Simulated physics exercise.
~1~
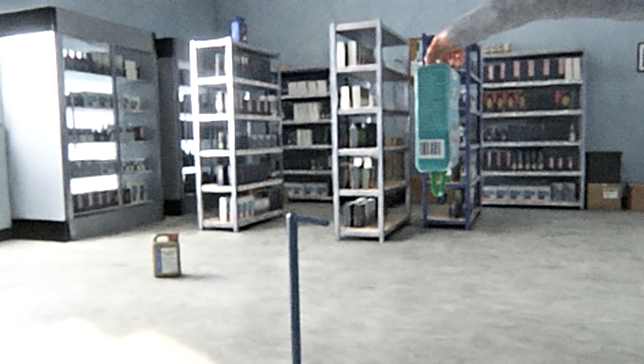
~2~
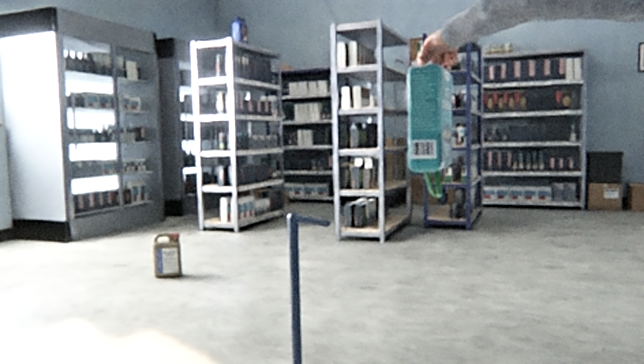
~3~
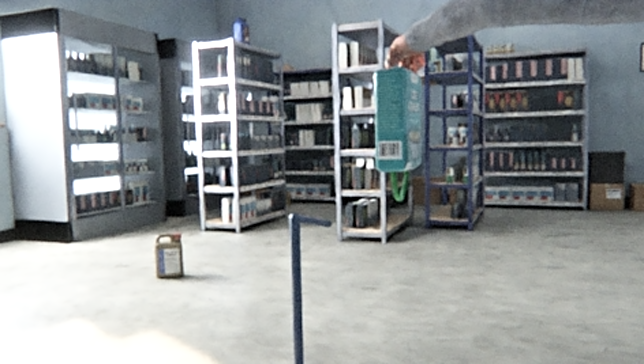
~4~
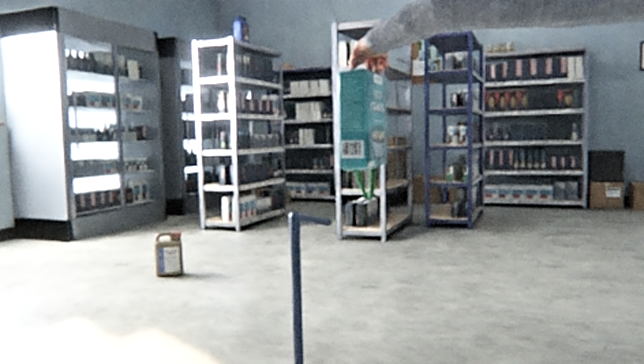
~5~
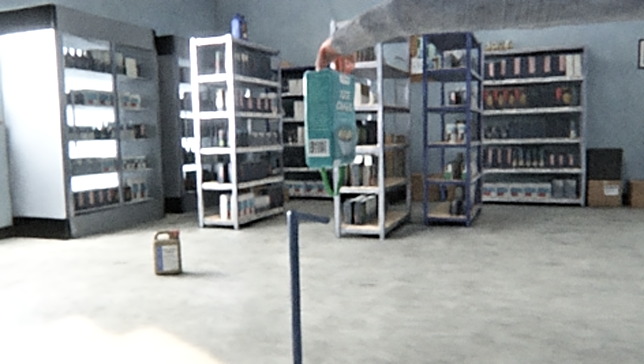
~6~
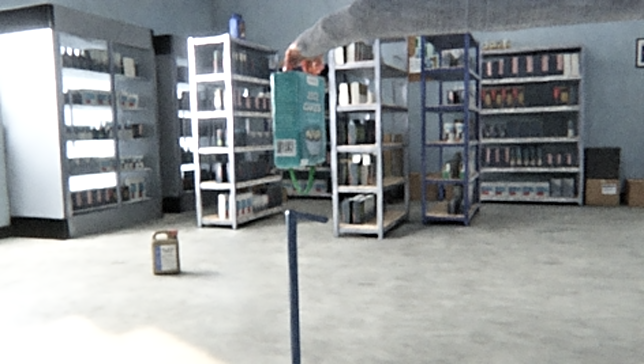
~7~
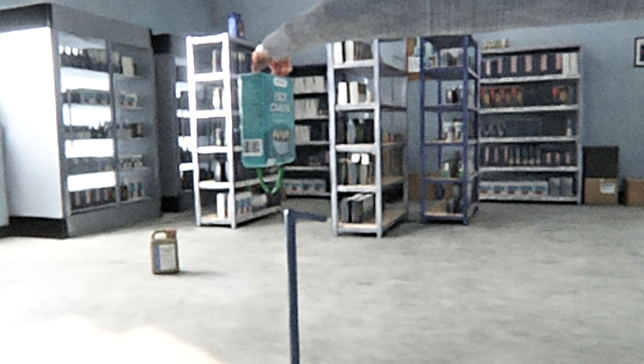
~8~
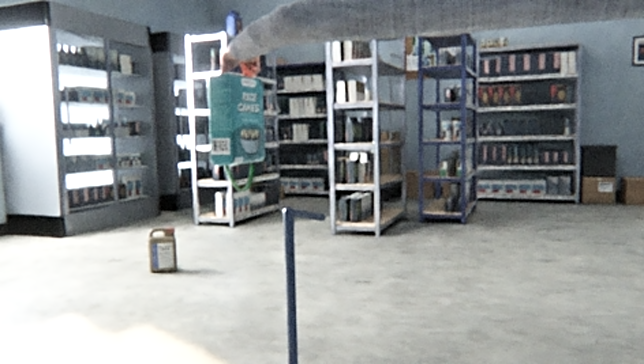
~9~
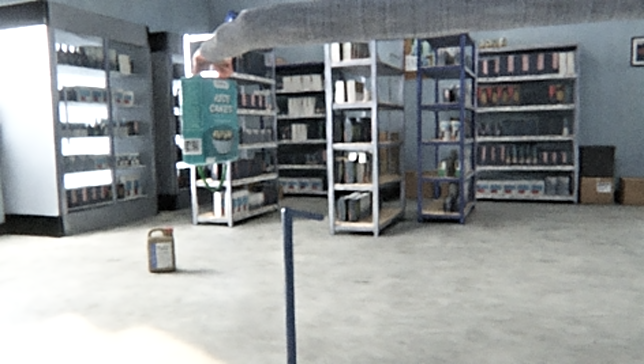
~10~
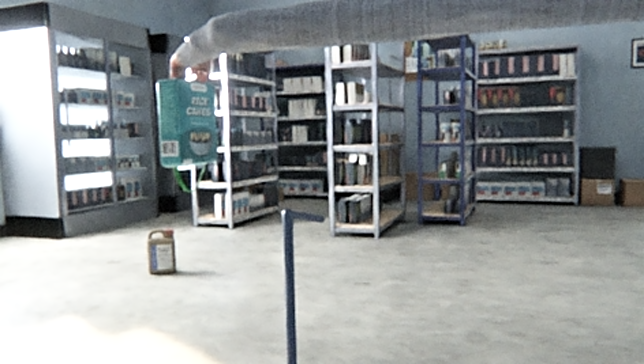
At first, a hand reaching in from the upper right holds a turquoise bag upright near the shelves at the back of a pale-floored room, with a green loop hanging beneath it. A dark hooked post stands in the foreground, and a small brown container sits on the floor to the left. The hand carries the bag steadily leftward, and more of the grey-sleeved arm comes into view. The bag passes above the post without catching, its loop still dangling freely. It continues left and ends up clear of the post, still held in the hand.
